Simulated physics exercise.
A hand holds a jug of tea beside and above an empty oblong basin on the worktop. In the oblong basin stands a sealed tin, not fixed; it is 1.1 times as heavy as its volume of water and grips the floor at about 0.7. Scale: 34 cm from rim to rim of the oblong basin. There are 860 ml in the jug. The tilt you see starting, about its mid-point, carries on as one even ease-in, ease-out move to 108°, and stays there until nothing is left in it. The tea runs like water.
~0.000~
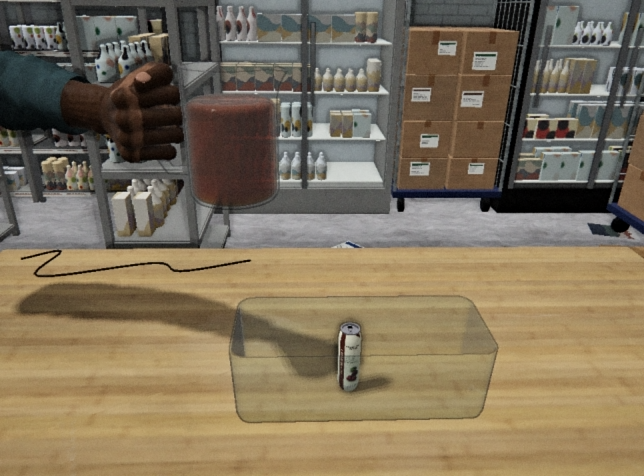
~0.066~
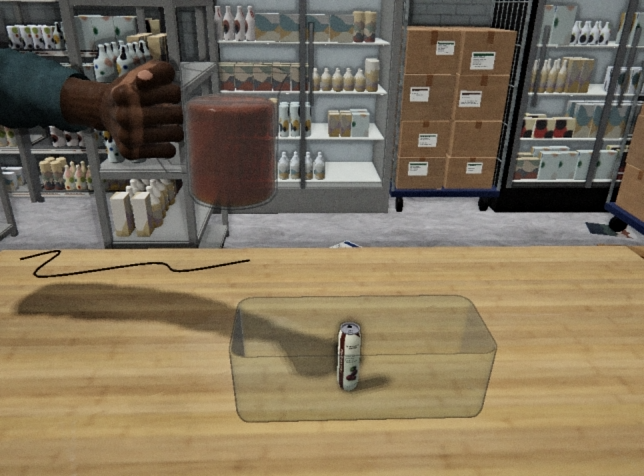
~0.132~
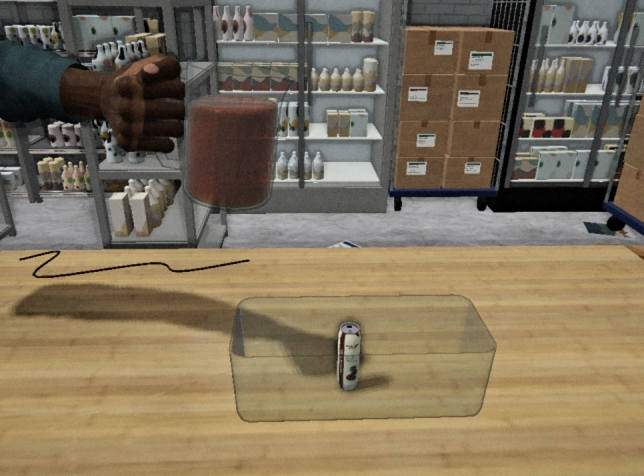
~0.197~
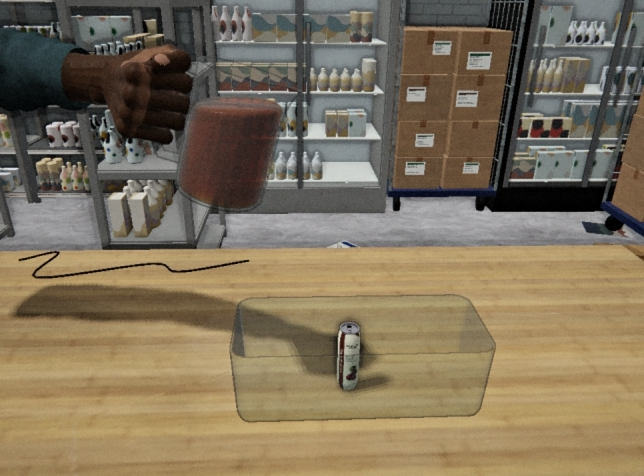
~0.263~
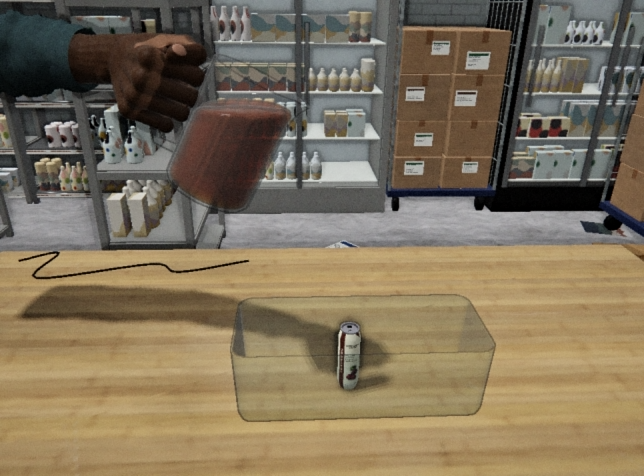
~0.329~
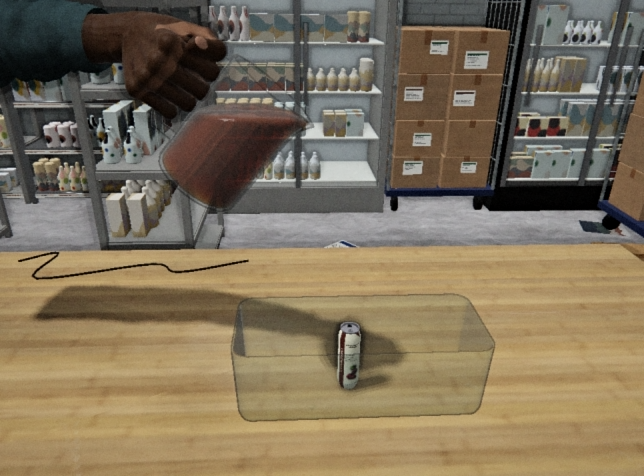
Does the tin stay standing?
It keeps standing.
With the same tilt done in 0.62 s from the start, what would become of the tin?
The tin keeps standing.
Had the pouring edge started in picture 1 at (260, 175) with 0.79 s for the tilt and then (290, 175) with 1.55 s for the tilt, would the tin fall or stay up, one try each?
First it falls; then it topples.
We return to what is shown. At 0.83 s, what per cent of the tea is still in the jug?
About 22 per cent.
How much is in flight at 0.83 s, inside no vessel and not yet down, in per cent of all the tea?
About 36 per cent.
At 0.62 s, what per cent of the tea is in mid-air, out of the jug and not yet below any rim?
Near 28 in a hundred.
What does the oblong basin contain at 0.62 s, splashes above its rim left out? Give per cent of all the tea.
Near 3 in a hundred.
By 0.62 s the tilt is 96° and 70 per cent is still to pour; the tin stands where it began.
By 0.83 s the tilt is 108° and 22 per cent is still to pour; the tin stands where it began.
By 1.05 s the tilt is 108° and 4 per cent is still to pour; the tin stands where it began.
By 1.29 s the tilt is 108° and 0 per cent is still to pour; the tin stands where it began.
At rest the tin stands where it began.
